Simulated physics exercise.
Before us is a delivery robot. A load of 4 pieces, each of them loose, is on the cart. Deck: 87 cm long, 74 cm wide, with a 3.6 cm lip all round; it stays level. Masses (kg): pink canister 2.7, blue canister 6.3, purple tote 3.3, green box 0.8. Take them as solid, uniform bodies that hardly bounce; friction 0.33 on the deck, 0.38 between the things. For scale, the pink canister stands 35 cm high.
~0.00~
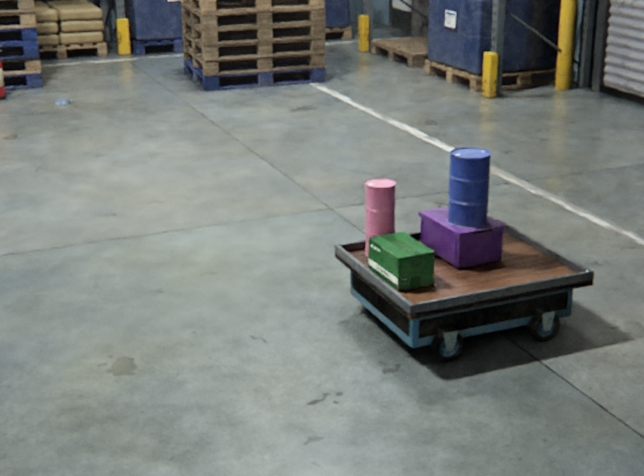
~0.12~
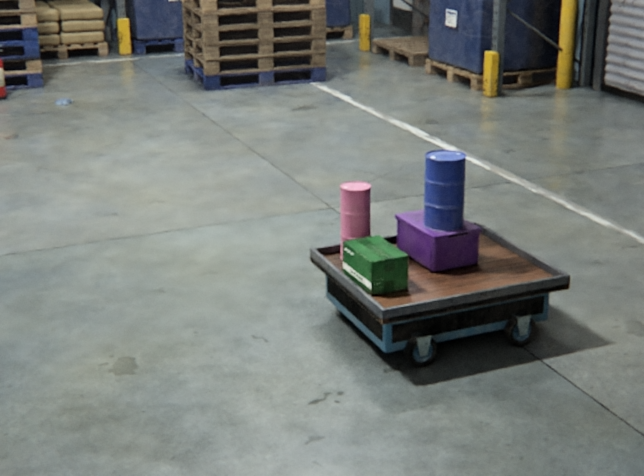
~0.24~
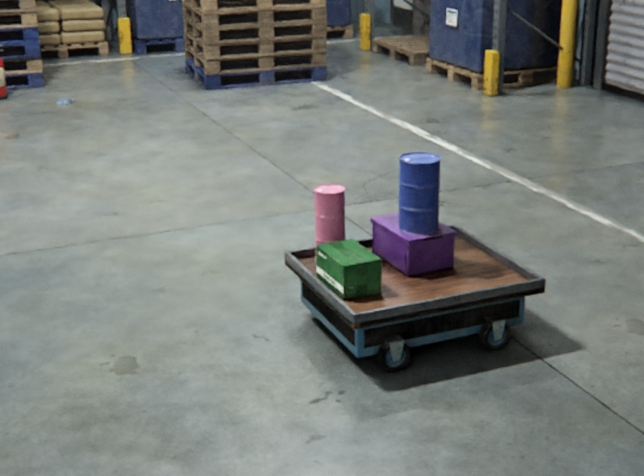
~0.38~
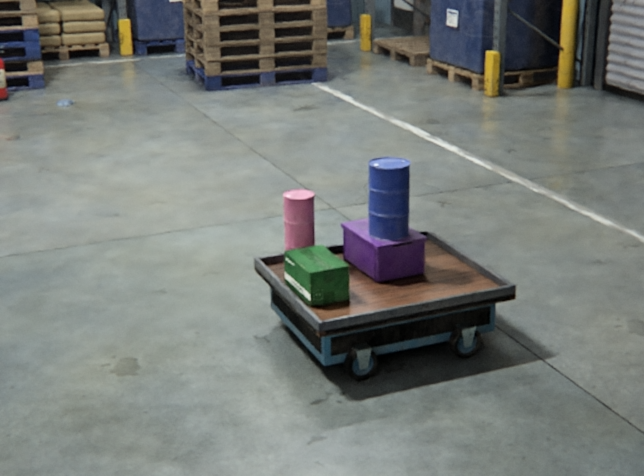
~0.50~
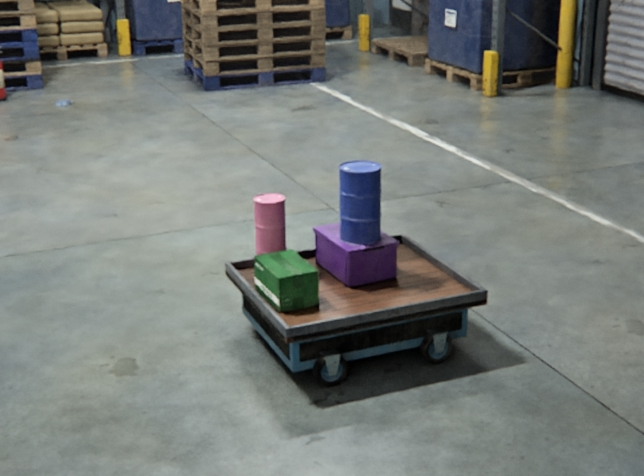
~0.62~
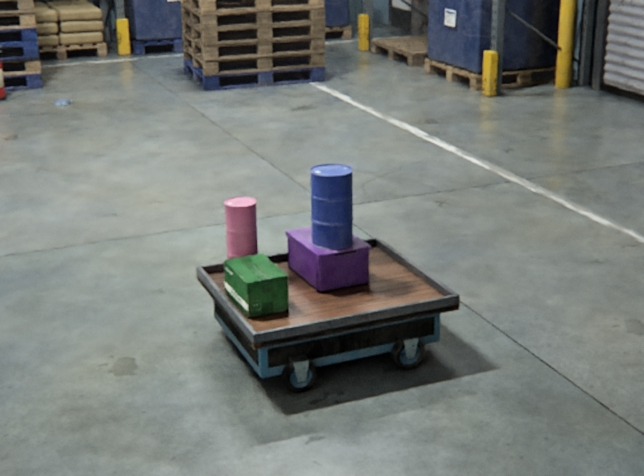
In a warehouse, a low cart carrying two canisters and two boxes rolls left.
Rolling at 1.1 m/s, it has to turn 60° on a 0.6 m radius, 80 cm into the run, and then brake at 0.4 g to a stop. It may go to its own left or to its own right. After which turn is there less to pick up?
Turn right.
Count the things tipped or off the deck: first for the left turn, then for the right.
Left: 1; right: 0.
Turning left. At 1.12 s, 123 cm covered, turned 27°; pink canister 10° off upright near (116, 282); green box moved 9 cm.
After 1.42 s, 156 cm covered, turned 56°; pink canister 29° off upright near (71, 348); green box moved 11 cm.
After 1.82 s, 188 cm covered, turned 60°; pink canister now off the deck; blue canister moved 3 cm near (165, 309); green box moved 11 cm.
In the end (2.3 s), off the deck, pink canister; not toppled but over 10 cm from the start, green box; the other 2 under 10 cm from the start. In the last view, blue canister near (164, 311).
Turning right instead, nothing is lost, 0 of 4 in all.
